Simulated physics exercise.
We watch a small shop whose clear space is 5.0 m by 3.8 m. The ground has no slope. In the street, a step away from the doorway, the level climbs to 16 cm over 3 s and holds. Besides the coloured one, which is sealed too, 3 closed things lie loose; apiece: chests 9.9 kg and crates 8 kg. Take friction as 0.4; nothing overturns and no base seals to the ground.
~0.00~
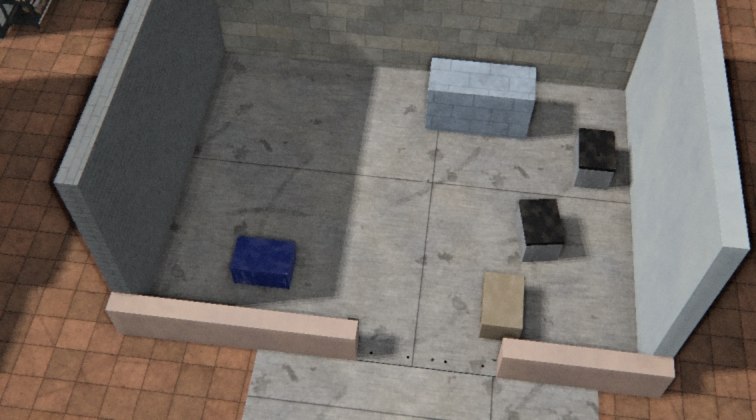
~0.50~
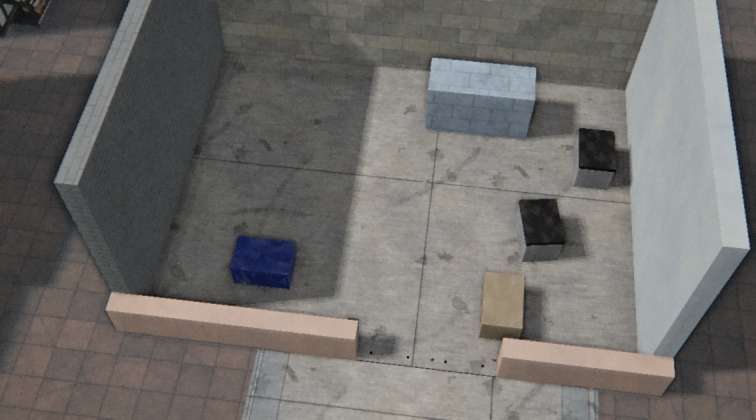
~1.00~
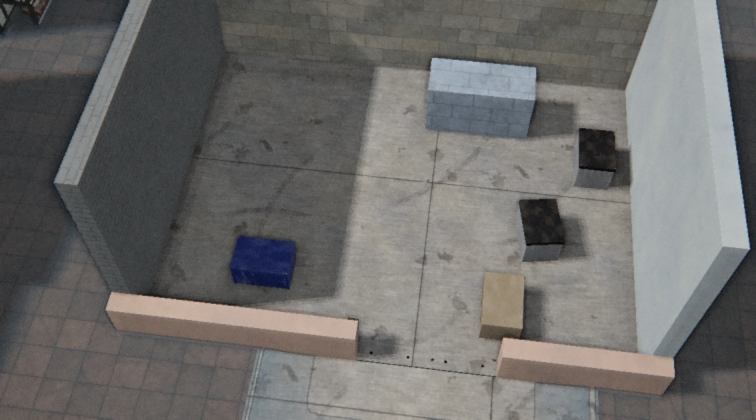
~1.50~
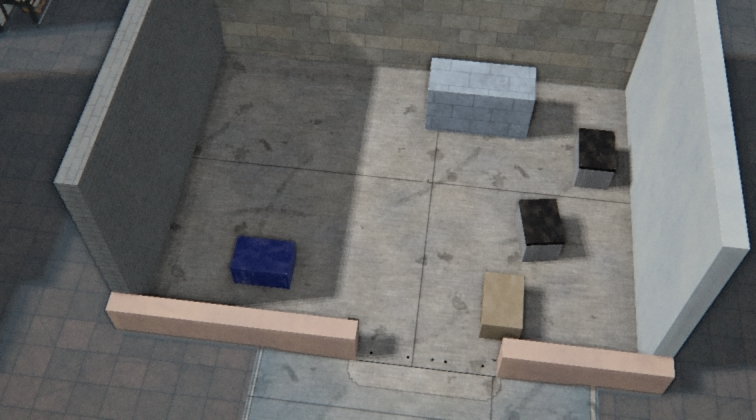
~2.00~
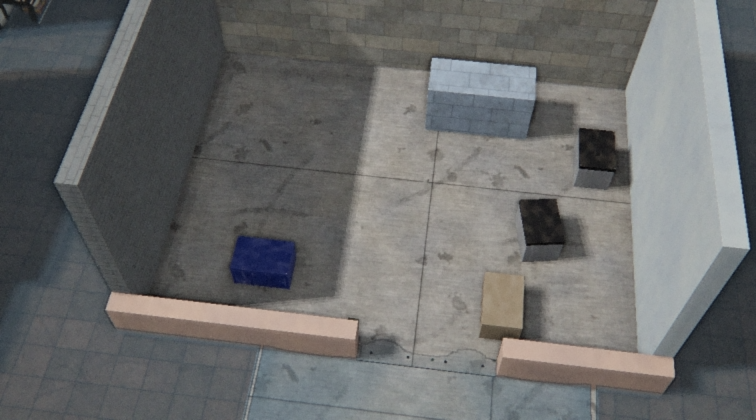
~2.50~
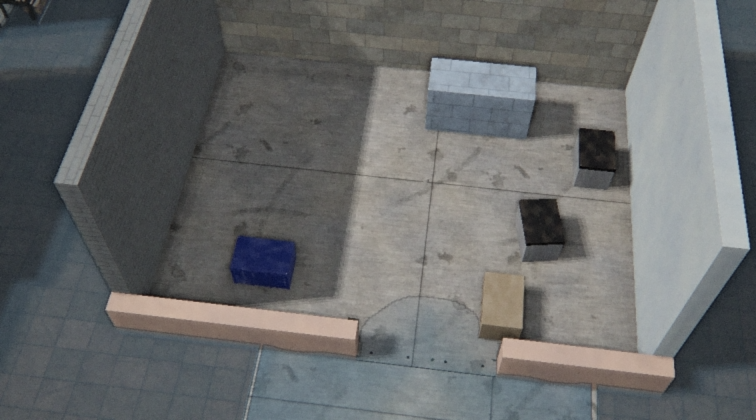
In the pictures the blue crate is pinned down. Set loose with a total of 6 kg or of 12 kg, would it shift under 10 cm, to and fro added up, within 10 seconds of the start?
For it, the lower weight is enough.
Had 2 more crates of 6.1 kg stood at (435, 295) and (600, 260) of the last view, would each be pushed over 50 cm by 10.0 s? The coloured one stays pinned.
In that order: Over, short of it.
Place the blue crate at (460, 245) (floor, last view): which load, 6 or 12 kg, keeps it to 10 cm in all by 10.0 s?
Neither holds.
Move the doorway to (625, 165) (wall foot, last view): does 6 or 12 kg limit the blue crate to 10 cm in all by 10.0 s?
In that case neither weight holds it.
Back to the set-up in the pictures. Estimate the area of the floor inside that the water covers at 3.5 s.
Some 2.5 m2.
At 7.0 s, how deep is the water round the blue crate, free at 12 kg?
About 1 cm.
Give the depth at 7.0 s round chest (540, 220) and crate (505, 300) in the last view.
About 3 and 2 cm.
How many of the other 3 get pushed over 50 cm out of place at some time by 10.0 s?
That makes 2.
After 3.5 s the blue crate would be 0 cm from its start with 6 kg and 0 cm from its start with 12 kg; 0 cm of water round it then.
After 4.5 s the blue crate would be 0 cm from its start with 6 kg and 0 cm from its start with 12 kg; 0 cm of water round it then.
After 7.0 s the blue crate would be 0 cm from its start with 6 kg and 0 cm from its start with 12 kg; 1 cm of water round it then.
After 10.0 s the blue crate would be 0 cm from its start with 6 kg and 0 cm from its start with 12 kg; 1 cm of water round it then.
